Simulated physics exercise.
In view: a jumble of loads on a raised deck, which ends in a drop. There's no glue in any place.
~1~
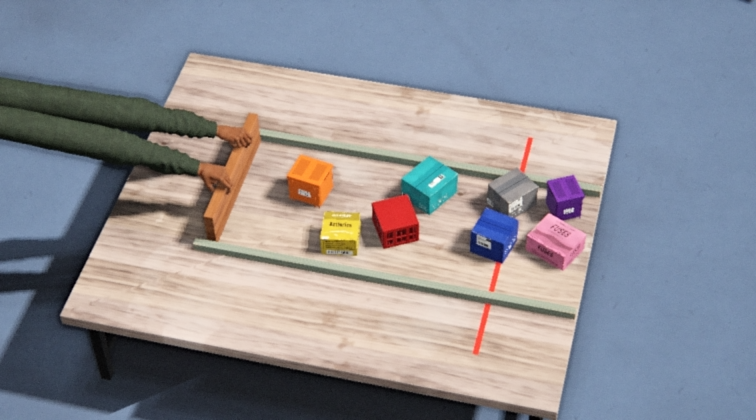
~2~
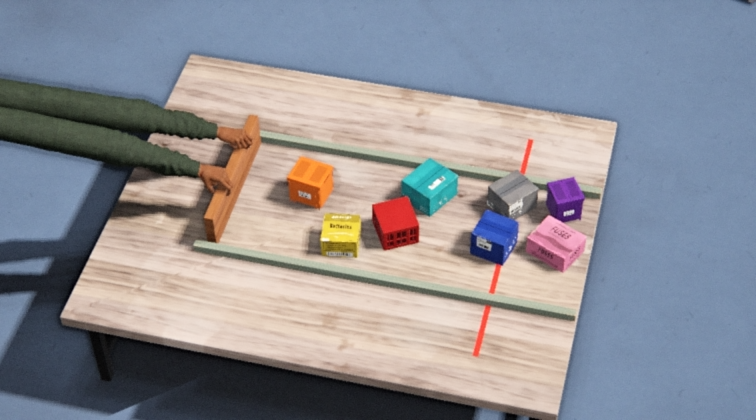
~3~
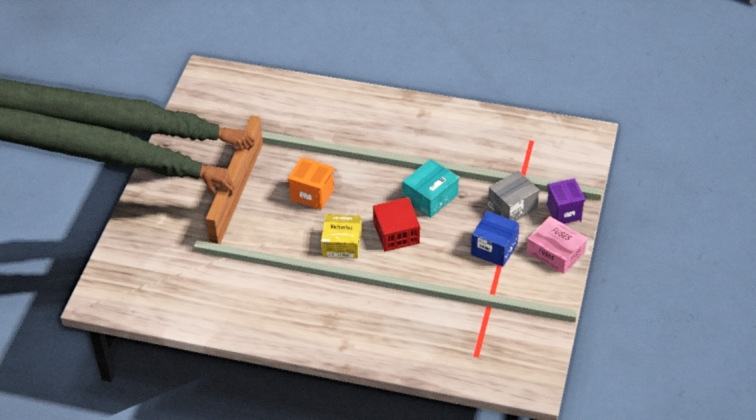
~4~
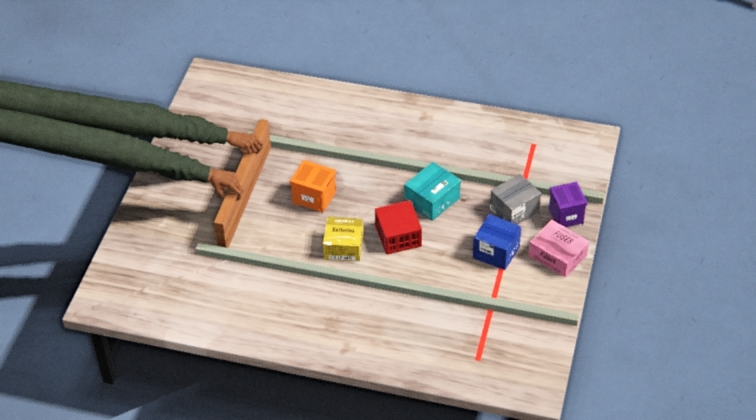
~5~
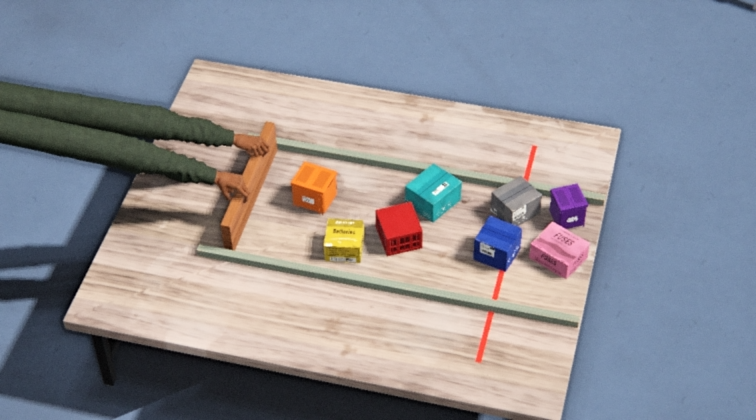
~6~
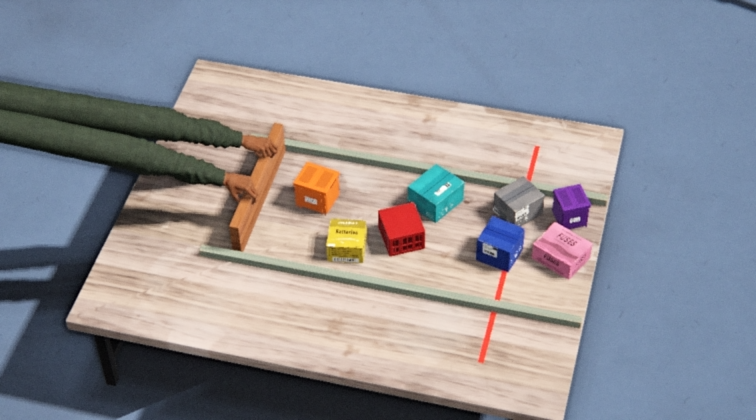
Two hands easing a wooden plank slightly right between green rails on a table, the scattered colourful boxes ahead staying untouched.
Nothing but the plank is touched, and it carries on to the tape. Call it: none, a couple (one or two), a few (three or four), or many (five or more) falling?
Call: A few.
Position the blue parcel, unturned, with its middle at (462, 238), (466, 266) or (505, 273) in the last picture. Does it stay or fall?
Results in order: Not lost; not lost; not lost.
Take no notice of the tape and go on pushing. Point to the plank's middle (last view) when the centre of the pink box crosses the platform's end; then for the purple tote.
When the pink box crosses, the middle is near (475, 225); when the purple tote crosses, near (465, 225).
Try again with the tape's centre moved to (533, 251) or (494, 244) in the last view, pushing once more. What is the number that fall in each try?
First 4, second 2.
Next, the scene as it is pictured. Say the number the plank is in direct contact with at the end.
2 in contact.
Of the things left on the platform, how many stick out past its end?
The count is 1.
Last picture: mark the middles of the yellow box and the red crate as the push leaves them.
They come to rest around (518, 287) and (549, 258).
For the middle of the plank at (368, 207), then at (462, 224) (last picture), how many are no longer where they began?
Note: First position 4; second position 8.
Soon after, none off yet; pink box at rest near (562, 251); purple tote at rest near (571, 208); grey parcel at rest near (519, 203).
Then, none off yet; pink box at rest near (562, 251); purple tote moving near (574, 208); grey parcel moved a little near (534, 205).
At rest, the number that fall off is three or four; fallen, grey parcel, purple tote and pink box.
